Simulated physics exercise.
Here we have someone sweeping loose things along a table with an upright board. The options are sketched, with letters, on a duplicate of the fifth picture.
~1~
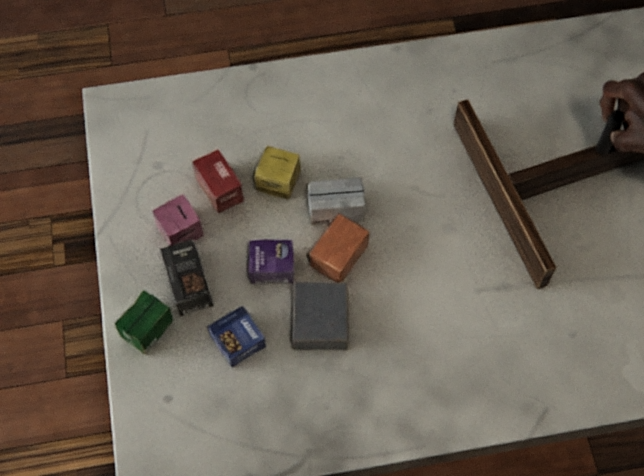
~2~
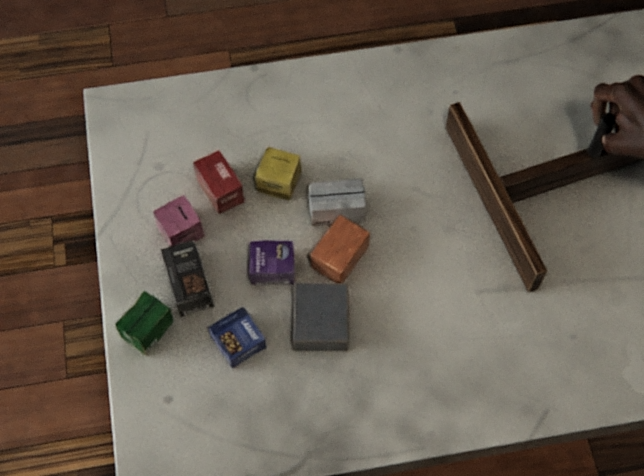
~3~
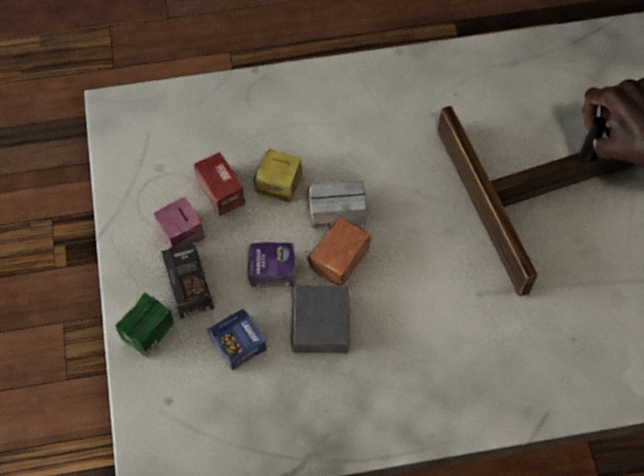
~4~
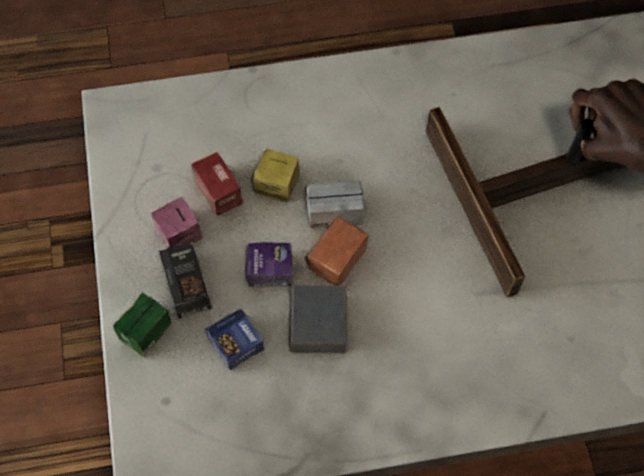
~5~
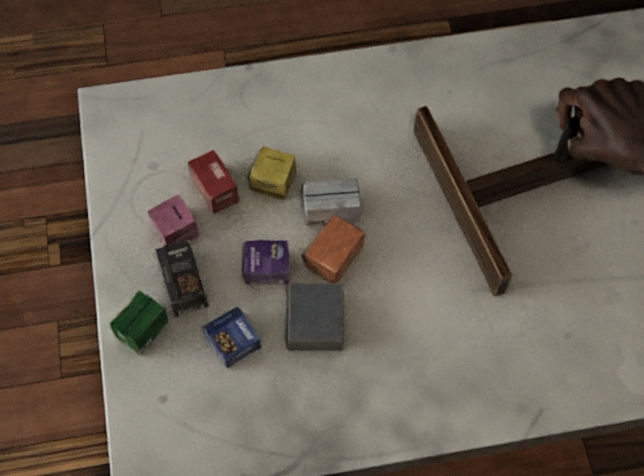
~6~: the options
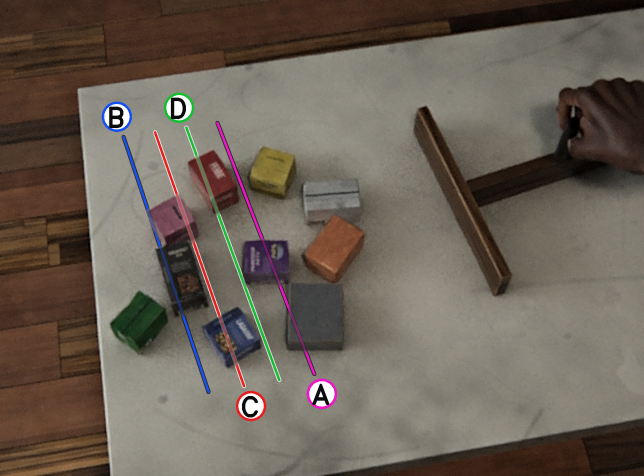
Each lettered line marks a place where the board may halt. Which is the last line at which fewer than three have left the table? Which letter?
Up to line C.
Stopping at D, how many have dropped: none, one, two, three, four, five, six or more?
By then, none.
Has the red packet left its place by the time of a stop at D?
Yes.
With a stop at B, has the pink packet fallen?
Yes.
On the marked copy, A at (263, 241); B at (163, 256); C at (197, 251); D at (230, 246).
Following C. Soon after the start, board (369, 203); white box (325, 205); green box (140, 323).
Later, board (274, 218); red packet (196, 189); blue packet (224, 340).
In the end, board (198, 229); green box (99, 347); black packet (102, 291); none fallen.
As for the rest, A is within the limit but short; B drops three; D is within the limit but short.
